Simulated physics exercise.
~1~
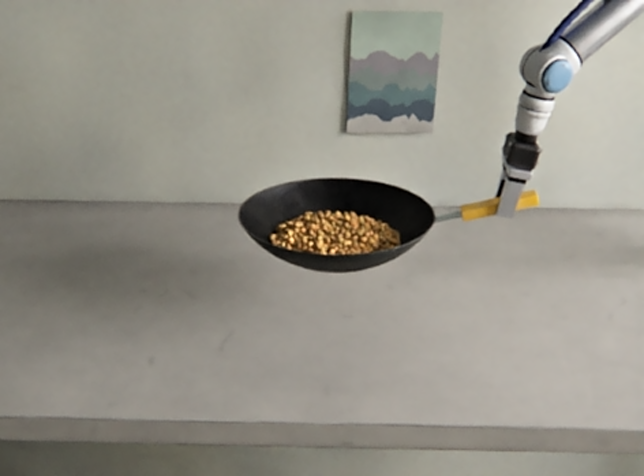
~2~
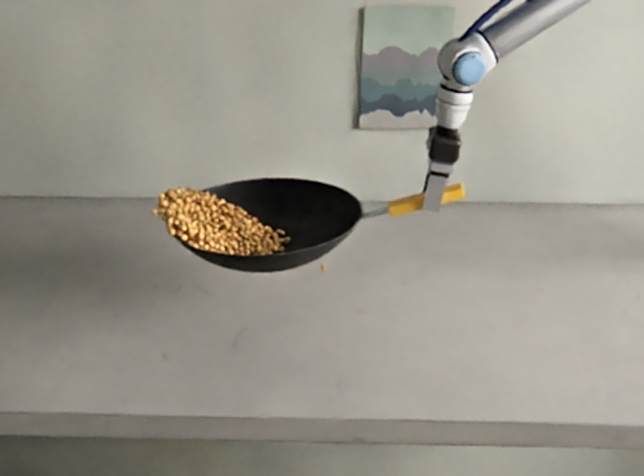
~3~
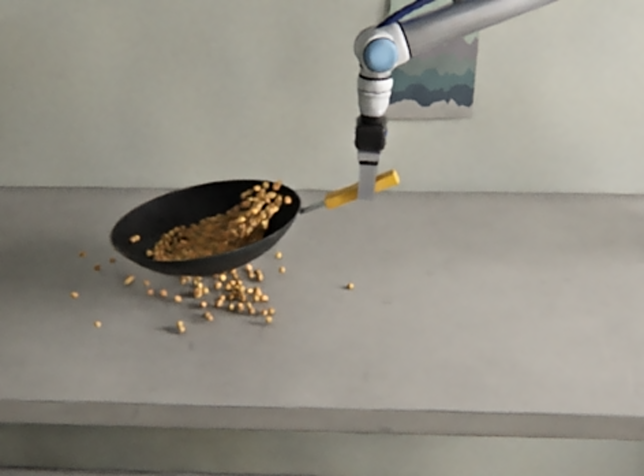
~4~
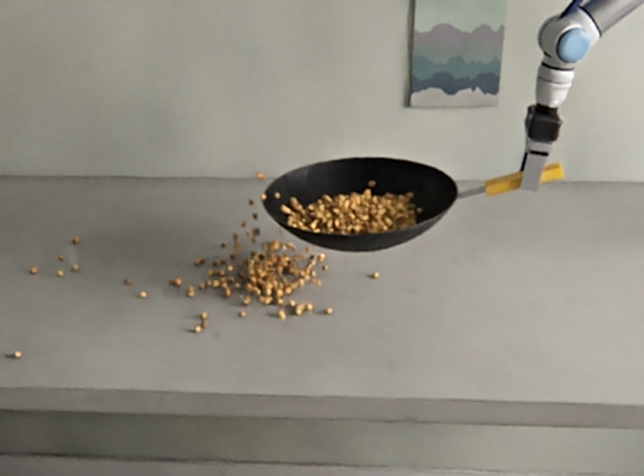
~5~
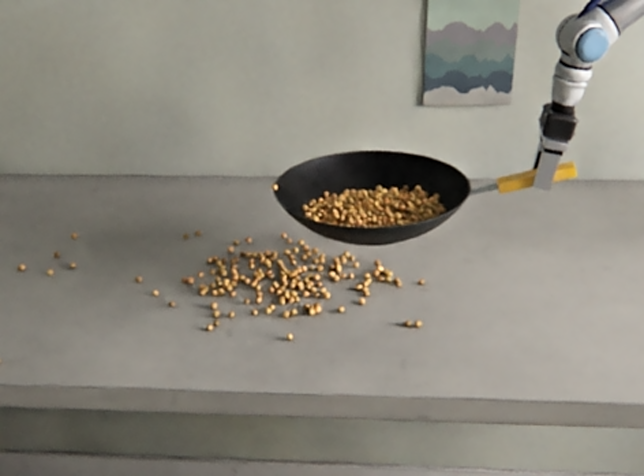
Above a long grey counter against a pale green wall with a small picture of layered hills, a robot arm holds a black wok by its yellow handle, with a heap of chickpeas inside. The arm swings the wok left, and the chickpeas surge up the far left side and over the rim. With the wok farther left and tipped slightly, the load slides back toward the handle while loose pieces drop to the counter. The arm then carries the wok back right, and more spill over its left edge. Finally it hangs level, still holding most of the chickpeas, with many scattered below.
